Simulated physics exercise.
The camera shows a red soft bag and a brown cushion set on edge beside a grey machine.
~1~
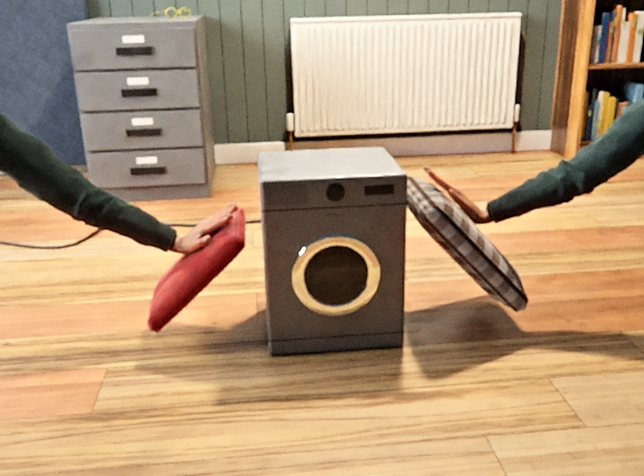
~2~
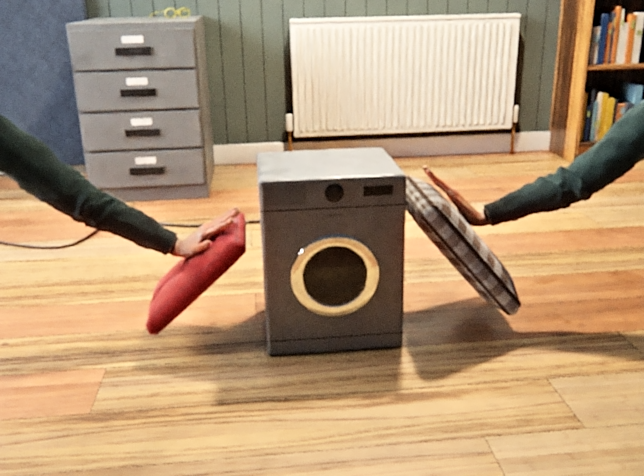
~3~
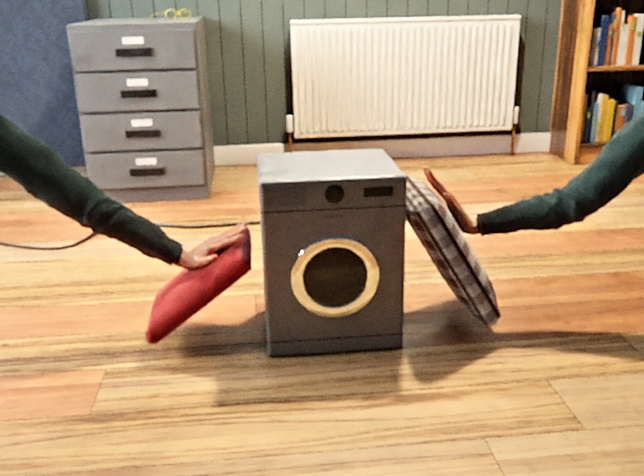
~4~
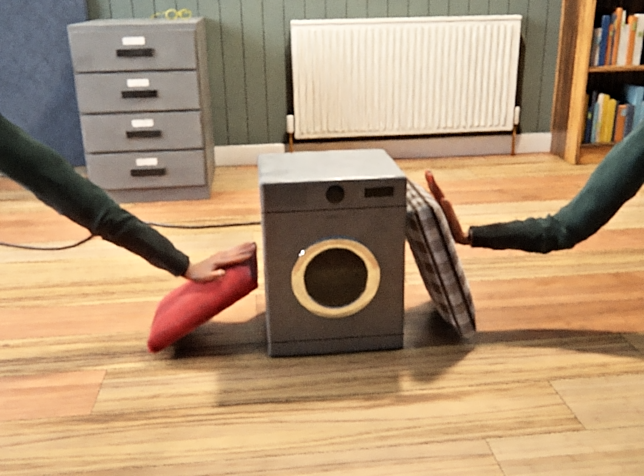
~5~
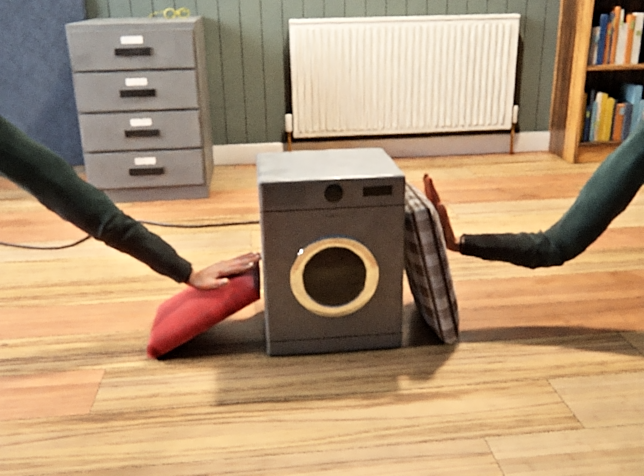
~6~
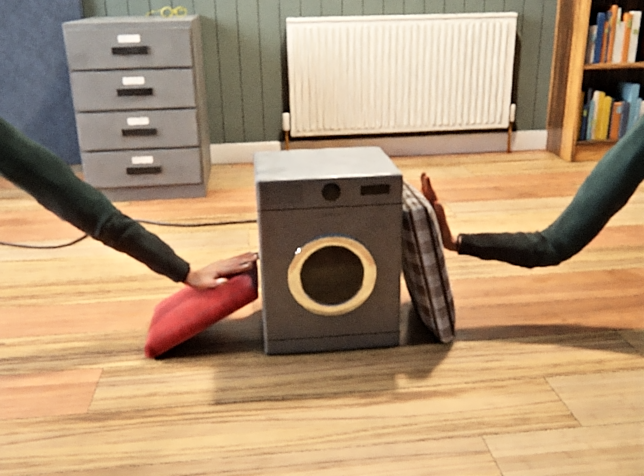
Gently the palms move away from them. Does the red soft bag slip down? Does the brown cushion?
Checking both, the red soft bag slips down, the brown cushion does not slip.
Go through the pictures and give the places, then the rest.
In the first frame, soft bag foot (153, 328), head (240, 243); cushion foot (521, 307), head (430, 213).
In the second frame, soft bag foot (152, 330); cushion foot (514, 311).
In the third frame, soft bag foot (151, 340); cushion foot (492, 322).
In the fourth frame, soft bag foot (152, 349); cushion foot (468, 334).
In the fifth frame, soft bag foot (151, 354); cushion foot (450, 340).
In the sixth frame, soft bag foot (149, 354), head (255, 293), at a low slant; cushion foot (446, 339), head (417, 210), almost upright.
Then, 0.20 s after the last picture, soft bag flat on the floor near (200, 315); cushion leaning near (419, 257).
Then, 0.32 s after the last picture, soft bag flat on the floor near (200, 320); cushion leaning near (419, 256).
Then, 0.72 s after the last picture, soft bag flat on the floor near (201, 323); cushion leaning near (419, 256).
At rest, soft bag flat on the floor near (201, 323); cushion leaning near (419, 256). The red soft bag slides down flat and the brown cushion keeps leaning.
